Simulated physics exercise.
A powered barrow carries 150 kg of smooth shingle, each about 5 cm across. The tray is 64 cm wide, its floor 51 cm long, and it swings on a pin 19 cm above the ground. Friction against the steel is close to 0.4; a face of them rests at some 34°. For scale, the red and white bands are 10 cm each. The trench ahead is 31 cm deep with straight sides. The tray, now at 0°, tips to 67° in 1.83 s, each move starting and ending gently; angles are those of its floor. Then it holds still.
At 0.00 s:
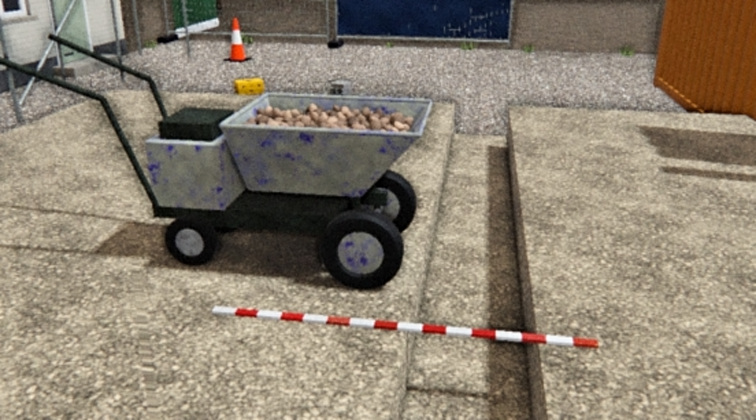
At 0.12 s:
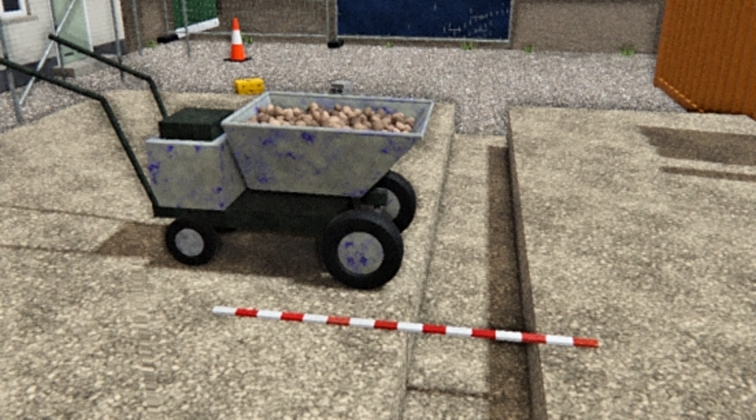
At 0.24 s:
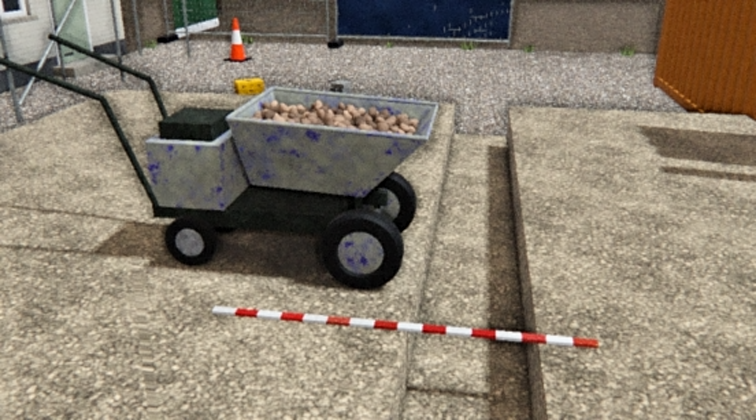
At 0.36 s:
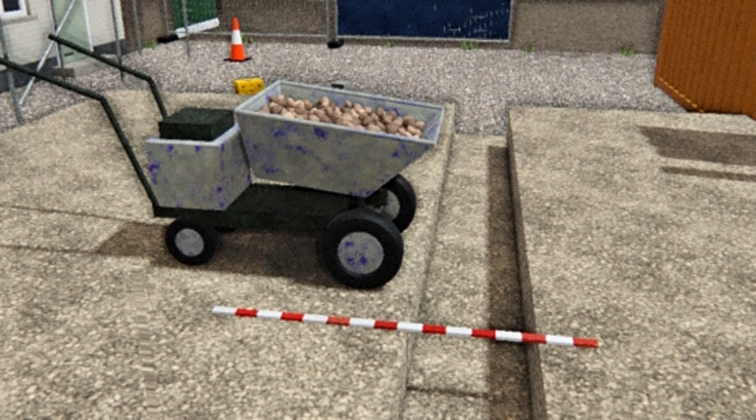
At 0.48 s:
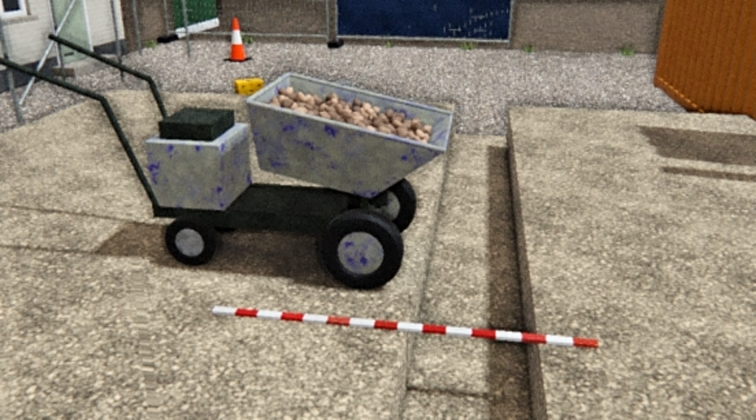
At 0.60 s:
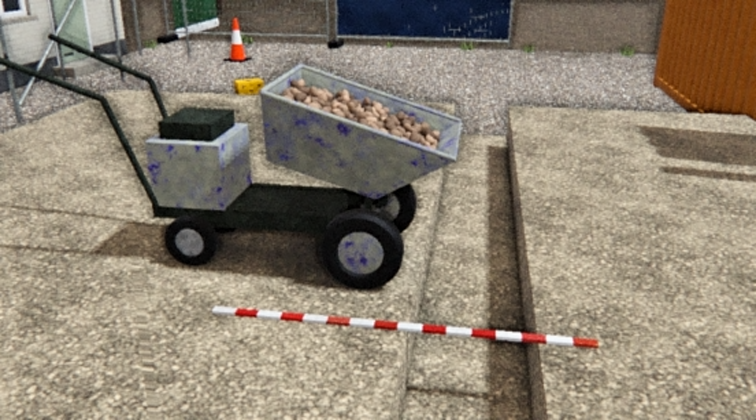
A grey powered barrow with purple-blotched sides and black wheels stands on pale concrete in an outdoor yard, seen from slightly above and from the side. Brown stones fill its tray, a red and white banded pole lies in front, a straight trench runs to the right, and an orange cone stands behind. The tray lifts at its left end, tilting gradually rightward with its stones, while the barrow and camera stay still.
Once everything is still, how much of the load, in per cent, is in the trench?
Some 54 per cent of it.
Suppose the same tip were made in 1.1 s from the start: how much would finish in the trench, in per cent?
It would be near 50 per cent.
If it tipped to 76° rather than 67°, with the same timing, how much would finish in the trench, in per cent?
Then about 60 per cent.
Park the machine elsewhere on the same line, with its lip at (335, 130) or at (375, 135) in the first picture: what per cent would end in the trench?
First some 100, then 100 per cent.
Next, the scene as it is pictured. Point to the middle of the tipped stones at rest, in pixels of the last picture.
Around (522, 303).
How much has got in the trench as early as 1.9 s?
About 25 per cent by then.
After 1.4 s the floor is at 56°; 99 % in the tray, 1 % in the trench; the foremost stones are at (513, 226).
After 1.9 s the floor is at 67°; 43 % in the tray, 23 % in the trench, 34 % past the trench; the foremost stones are at (645, 281).
After 2.3 s the floor is at 67°; 18 % in the tray, 35 % in the trench, 47 % past the trench; the foremost stones are at (721, 294).
After 4.2 s the floor is at 67°; 0 % in the tray, 54 % in the trench, 46 % past the trench; the foremost stones are at (751, 293).
